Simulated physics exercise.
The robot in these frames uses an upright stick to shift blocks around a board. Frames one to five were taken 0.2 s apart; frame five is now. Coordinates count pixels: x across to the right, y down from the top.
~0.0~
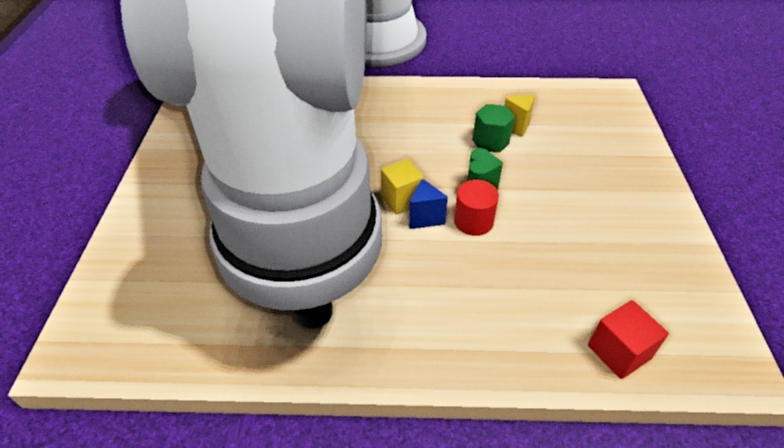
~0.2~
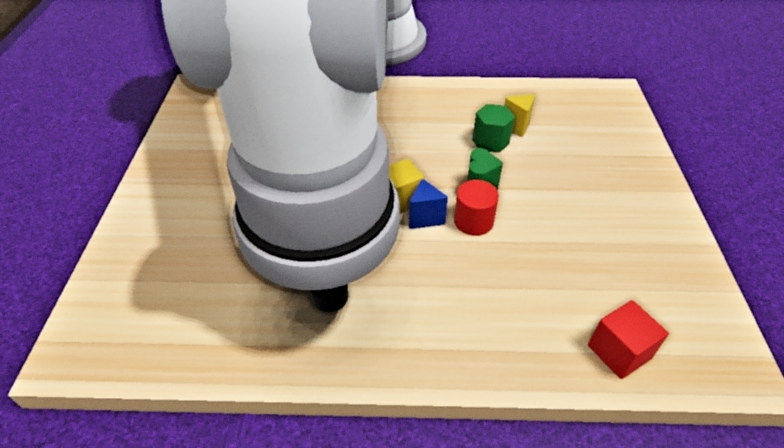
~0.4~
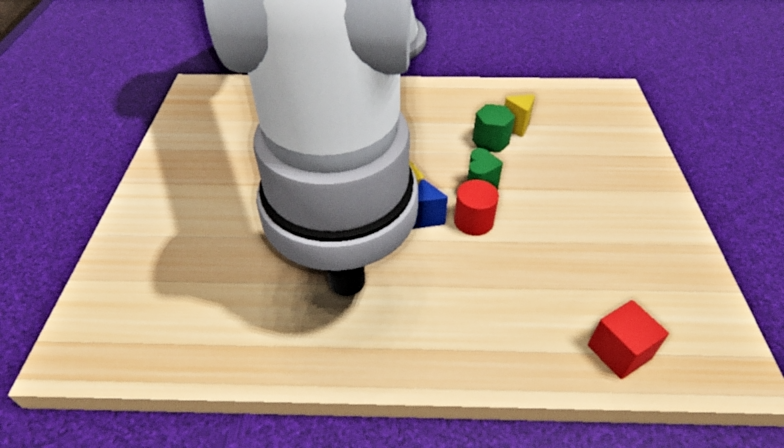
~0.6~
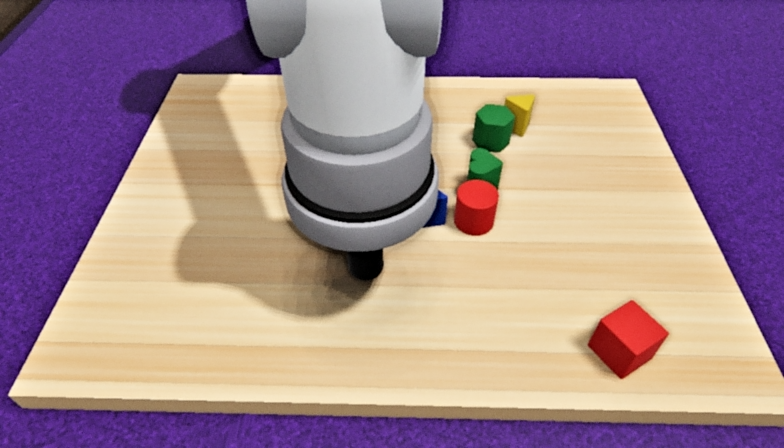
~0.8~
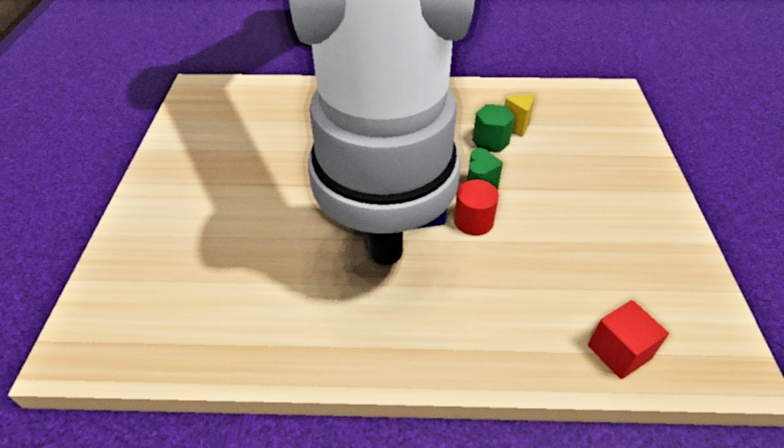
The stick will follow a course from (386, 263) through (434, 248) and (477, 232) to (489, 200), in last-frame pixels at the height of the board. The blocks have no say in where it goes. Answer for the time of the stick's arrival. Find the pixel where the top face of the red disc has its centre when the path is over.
It comes to (508, 152).
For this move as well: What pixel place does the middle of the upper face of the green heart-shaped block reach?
In the picture, that point is around (483, 131).
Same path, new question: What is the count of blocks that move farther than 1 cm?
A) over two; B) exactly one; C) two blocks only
Letter C.
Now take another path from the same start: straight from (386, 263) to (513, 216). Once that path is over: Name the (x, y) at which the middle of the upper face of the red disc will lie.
The red disc ends near (519, 164).
On the path given first. One third of the way, stick at (435, 239); nothing pushed yet.
Two thirds of the way, stick at (479, 222); red disc at (493, 180); green heart-shaped block at (485, 155).
At the end, stick at (491, 191); blue triangle in place; red disc at (508, 152); green heart-shaped block at (483, 131), turned 60° anticlockwise; green hexagon at (495, 112).
